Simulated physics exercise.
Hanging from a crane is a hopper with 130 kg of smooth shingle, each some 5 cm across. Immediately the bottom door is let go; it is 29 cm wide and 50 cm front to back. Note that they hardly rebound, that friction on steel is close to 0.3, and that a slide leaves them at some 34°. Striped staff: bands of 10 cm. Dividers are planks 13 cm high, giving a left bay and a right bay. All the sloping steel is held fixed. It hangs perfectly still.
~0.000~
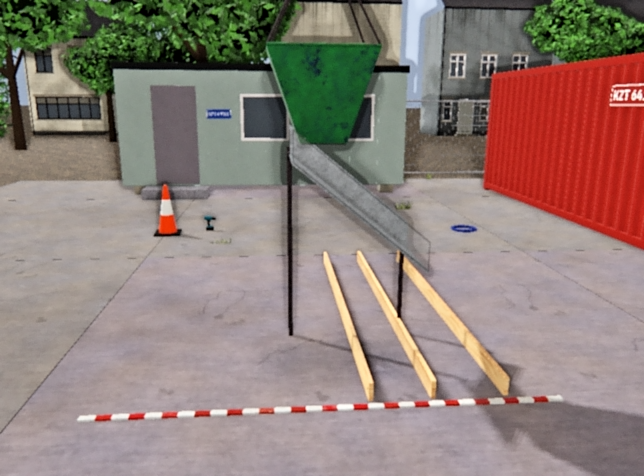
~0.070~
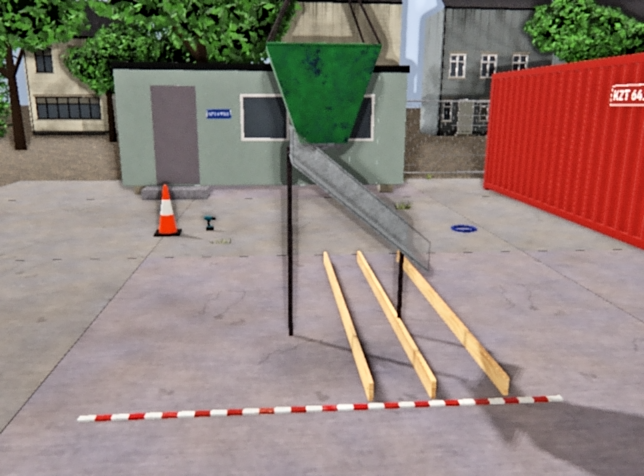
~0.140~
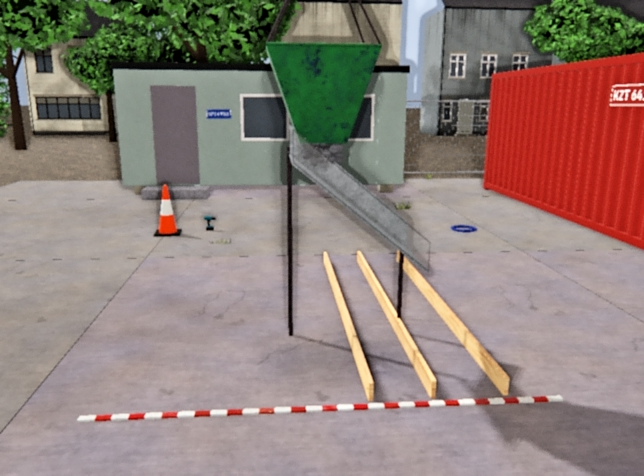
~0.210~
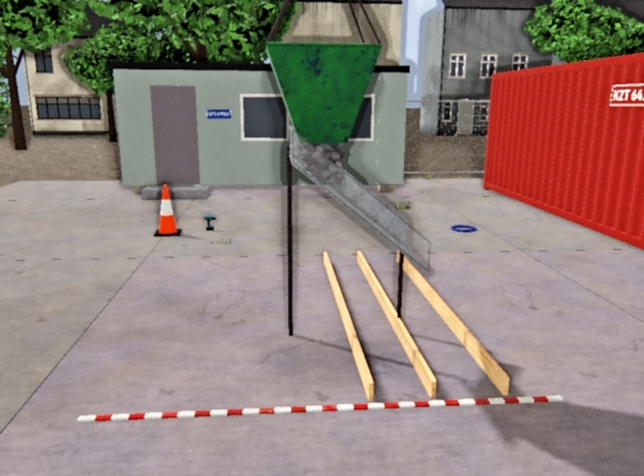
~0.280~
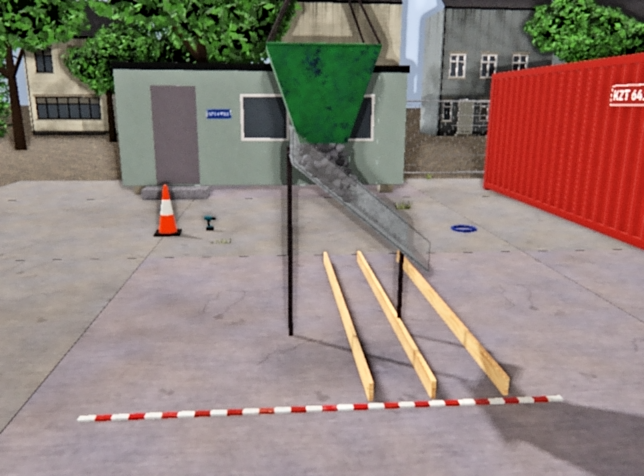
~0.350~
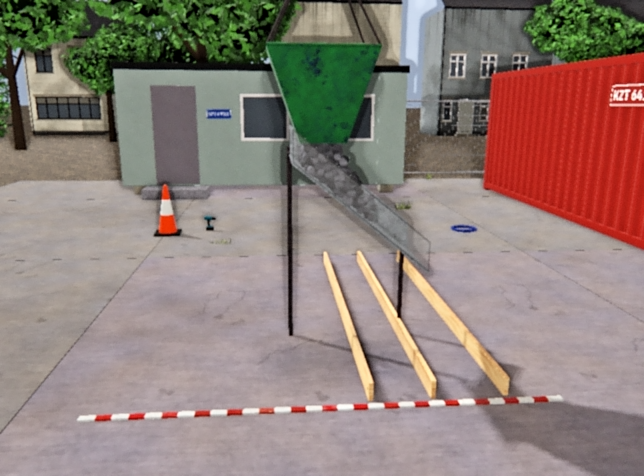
A paved yard is seen from slightly above and in front, with a grey-green hut, trees and houses behind and a red container at the right. A green hopper hangs over a sloping grey chute on dark legs, with three wooden planks and a red-and-white striped pole below and an orange-and-white cone at left. Grey stones emerge beneath the motionless hopper and spread down the chute rightward, while the view stays fixed.
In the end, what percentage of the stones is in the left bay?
Roughly 0 %.
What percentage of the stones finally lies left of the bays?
I'd put it at roughly 0 per cent.
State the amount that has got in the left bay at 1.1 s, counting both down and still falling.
Some 0 per cent has got there by then.
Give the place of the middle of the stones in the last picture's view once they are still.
Centre at rest: Roughly (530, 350).
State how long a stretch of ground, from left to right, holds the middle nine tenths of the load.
The stretch is roughly 130 cm long.
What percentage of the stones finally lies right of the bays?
Roughly 90 in every hundred.
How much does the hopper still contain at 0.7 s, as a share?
0 %, roughly.
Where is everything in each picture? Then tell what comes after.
In the first frame, the outlet is at (324, 136); nothing has dropped yet.
In the second frame, the outlet is at (324, 136); 5 % is out.
In the third frame, outlet at (324, 136), the stream shows down to (321, 161); 86 % still inside.
In the fourth frame, outlet at (324, 136), the stream shows down to (329, 180); 74 % still inside.
In the fifth frame, outlet at (324, 136), the stream shows down to (345, 196); 60 % still inside.
In the sixth frame, outlet at (324, 136), the stream shows down to (364, 211); 47 % still inside.
After 0.7 s, 0 % in the hopper, 80 % on the steel, 1 % falling or lying left of the bays, 19 % falling or lying in the right bay, 1 % falling or lying right of the bays; the stones farthest right are at (477, 323).
After 1.1 s, 0 % in the hopper, 23 % on the steel, 31 % falling or lying in the right bay, 47 % falling or lying right of the bays; the stones farthest right are at (578, 356).
After 1.7 s, 0 % in the hopper, 9 % falling or lying in the right bay, 91 % falling or lying right of the bays.
After 2.6 s, 0 % in the hopper, 9 % falling or lying in the right bay, 91 % falling or lying right of the bays.
After 4.5 s, 0 % in the hopper, 9 % in the right bay, 91 % right of the bays.
